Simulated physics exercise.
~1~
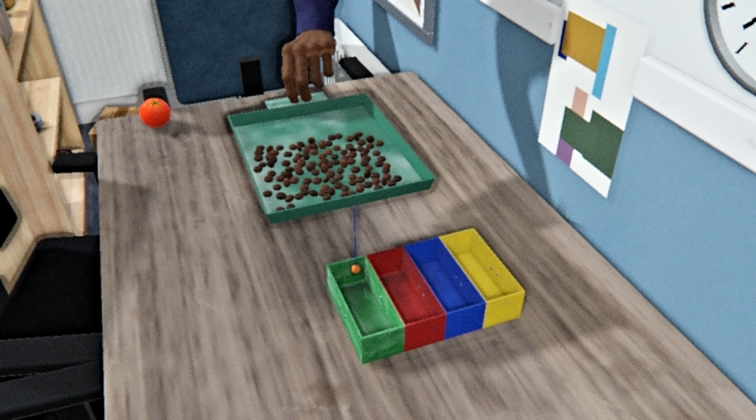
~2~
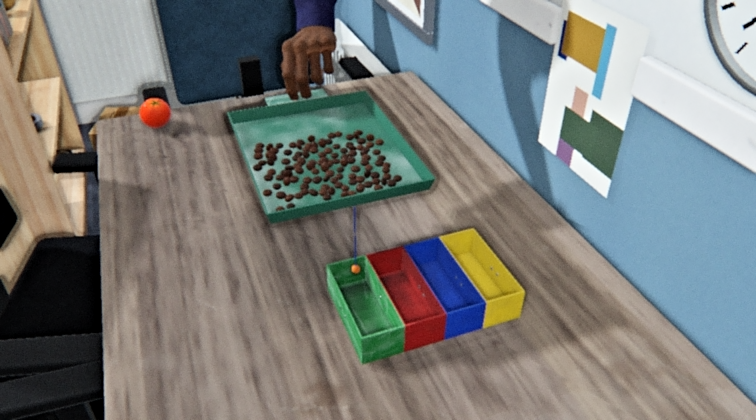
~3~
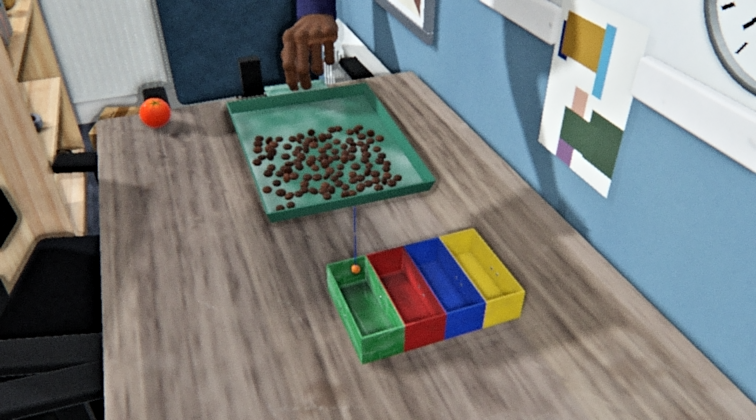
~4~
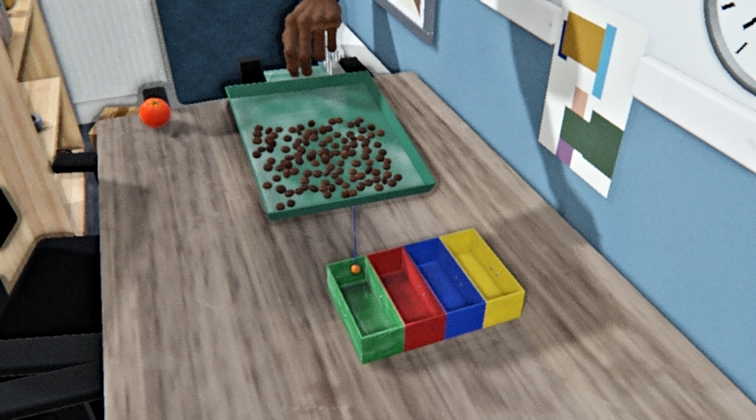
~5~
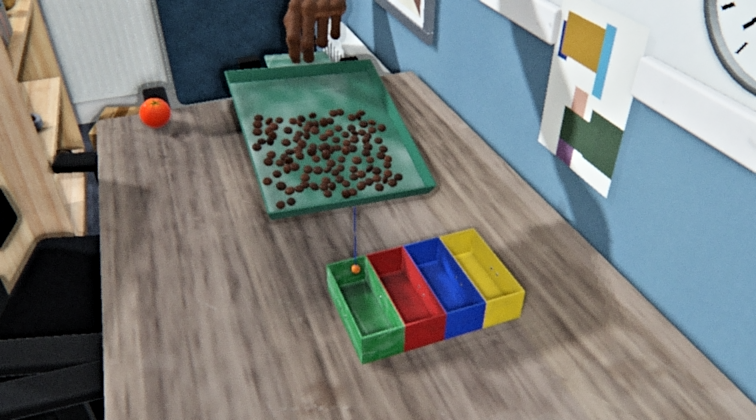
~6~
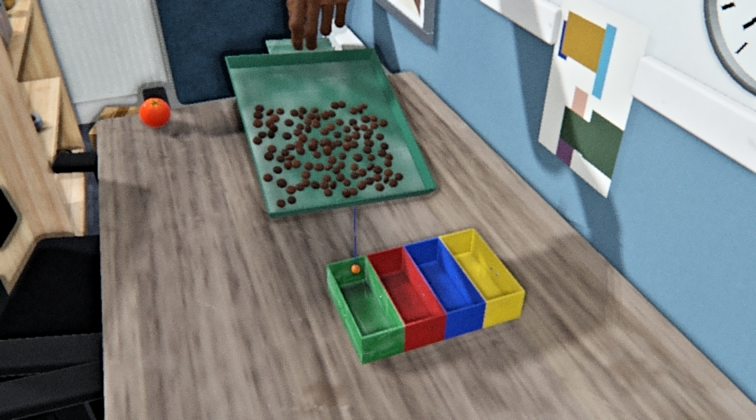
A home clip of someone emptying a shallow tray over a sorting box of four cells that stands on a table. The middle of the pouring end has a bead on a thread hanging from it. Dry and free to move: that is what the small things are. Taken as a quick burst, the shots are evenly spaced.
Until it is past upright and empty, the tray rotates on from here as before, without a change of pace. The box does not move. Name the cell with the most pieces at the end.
Red.
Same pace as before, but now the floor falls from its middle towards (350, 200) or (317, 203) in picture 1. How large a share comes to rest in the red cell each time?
Respectively close to 20 and 0 in a hundred.
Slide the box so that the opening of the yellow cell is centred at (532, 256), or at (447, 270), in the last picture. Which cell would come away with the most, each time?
For the first spot I'd say the green cell, and for the second spot the cell in blue.
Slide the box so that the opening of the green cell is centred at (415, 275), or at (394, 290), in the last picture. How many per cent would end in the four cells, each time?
Around 50 per cent for the first position, around 80 per cent for the second.
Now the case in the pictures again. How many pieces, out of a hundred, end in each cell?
Green cell some 20; red cell some 40; blue cell some 30; yellow cell some 0.
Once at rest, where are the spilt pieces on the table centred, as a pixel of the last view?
Estimate: About (308, 356).
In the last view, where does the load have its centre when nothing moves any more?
Somewhere around (407, 311) in the final view.
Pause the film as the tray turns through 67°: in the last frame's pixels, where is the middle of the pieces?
I'd put the middle close to (372, 191).
Soon, tray tipped steeply; nearly all on the tray; a stray few falling or outside the box.
A while on, tray tipped past a quarter turn; a small part on the tray; about a quarter in the red cell; a small part in the blue cell; a small part in the green cell; about a third falling or outside the box.
Towards the end, tray tipped past a quarter turn; about half in the red cell; about a quarter in the blue cell; about a quarter in the green cell; a small part falling or outside the box.
Finally, tray tipped past a quarter turn; about half in the red cell; about a quarter in the blue cell; about a quarter in the green cell; none in the yellow cell; a small part outside the box.
